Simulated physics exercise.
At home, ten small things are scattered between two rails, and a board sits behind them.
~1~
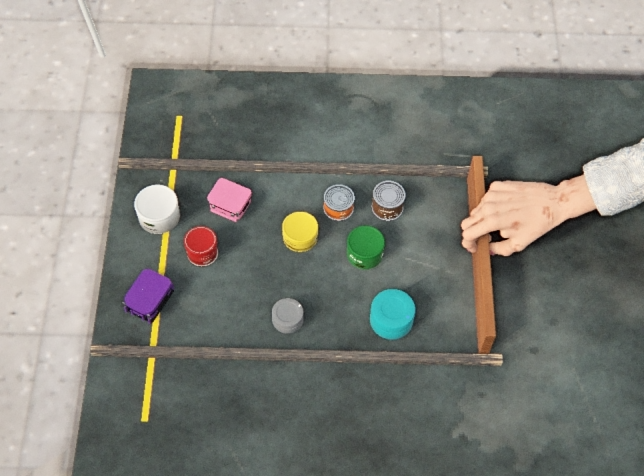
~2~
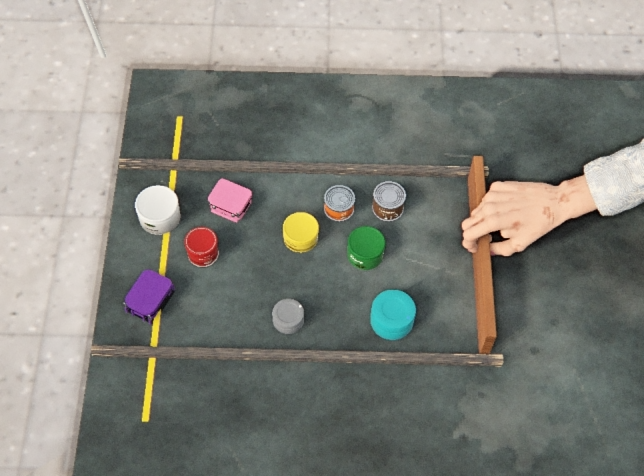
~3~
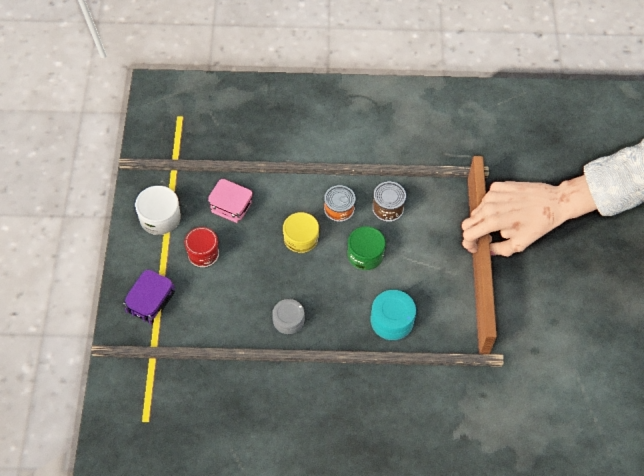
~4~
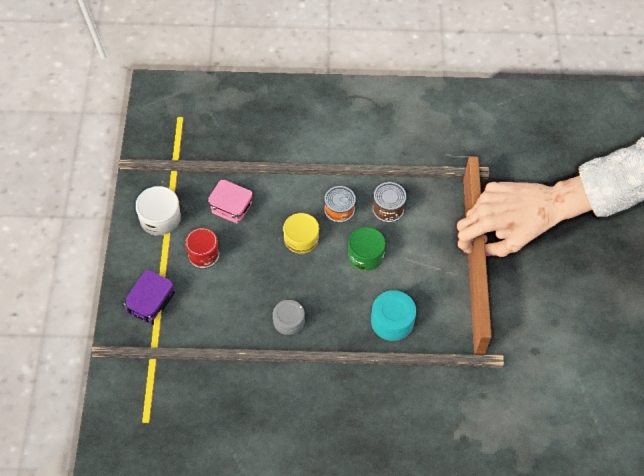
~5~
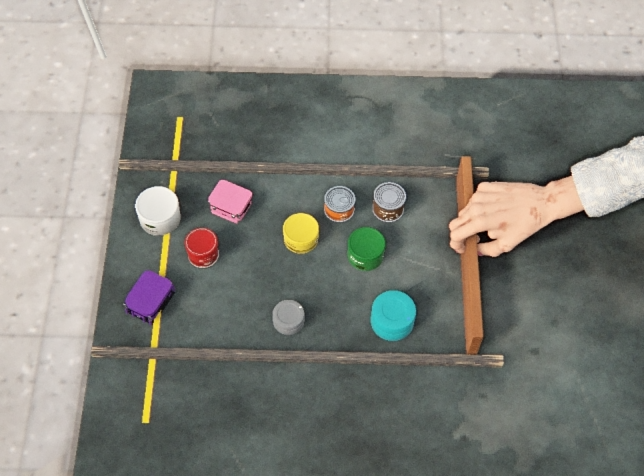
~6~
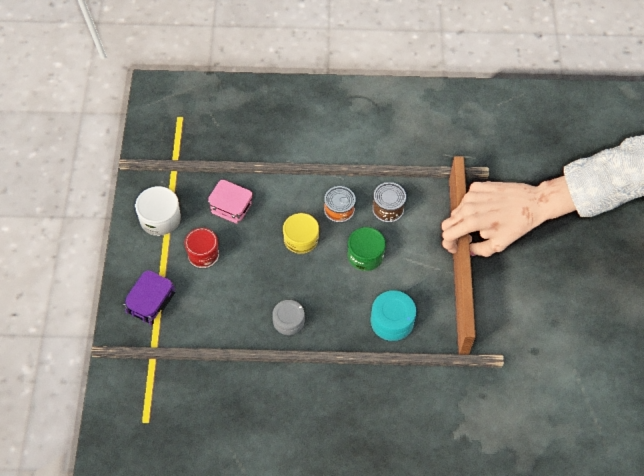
A hand in a pale, fuzzy sleeve holds a wooden board at the right of a dark, mottled tabletop, seen from above against a light tiled floor. Between two rails sit a white tub and purple case by a yellow tape line, pink and red items nearby, then yellow, green, grey, turquoise and two metal-topped pots. The hand, at first still, slides the board slightly left; the items stay put.
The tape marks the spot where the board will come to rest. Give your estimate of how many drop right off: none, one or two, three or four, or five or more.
Well, what drops off the end works out to one or two of them.
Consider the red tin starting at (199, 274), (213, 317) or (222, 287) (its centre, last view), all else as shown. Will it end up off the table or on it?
Try one it is not knocked off; try two it goes off the edge; try three it is not knocked off.
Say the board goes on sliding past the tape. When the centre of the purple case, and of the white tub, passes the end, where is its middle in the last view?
(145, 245) and (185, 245), more or less.
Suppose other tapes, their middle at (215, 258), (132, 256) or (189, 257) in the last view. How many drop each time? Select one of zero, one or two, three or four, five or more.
So, going place by place, I'd say none at all; at least five; not one.
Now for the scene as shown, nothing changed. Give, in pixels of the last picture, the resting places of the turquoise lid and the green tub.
Positions - first (135, 312), then (145, 249).
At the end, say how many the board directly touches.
It's touching 4 at the end.
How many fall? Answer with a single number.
Exactly 1.
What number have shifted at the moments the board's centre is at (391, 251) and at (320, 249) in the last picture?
First position 2; second position 6.
Soon after, none off yet; white tub at rest near (159, 211); purple case at rest near (150, 298); red tin at rest near (202, 249).
Then, none off yet; white tub moved a little near (144, 216); purple case at rest near (150, 298); red tin at rest near (201, 249).
At rest, the number that fall off is one or two; fallen, white tub.
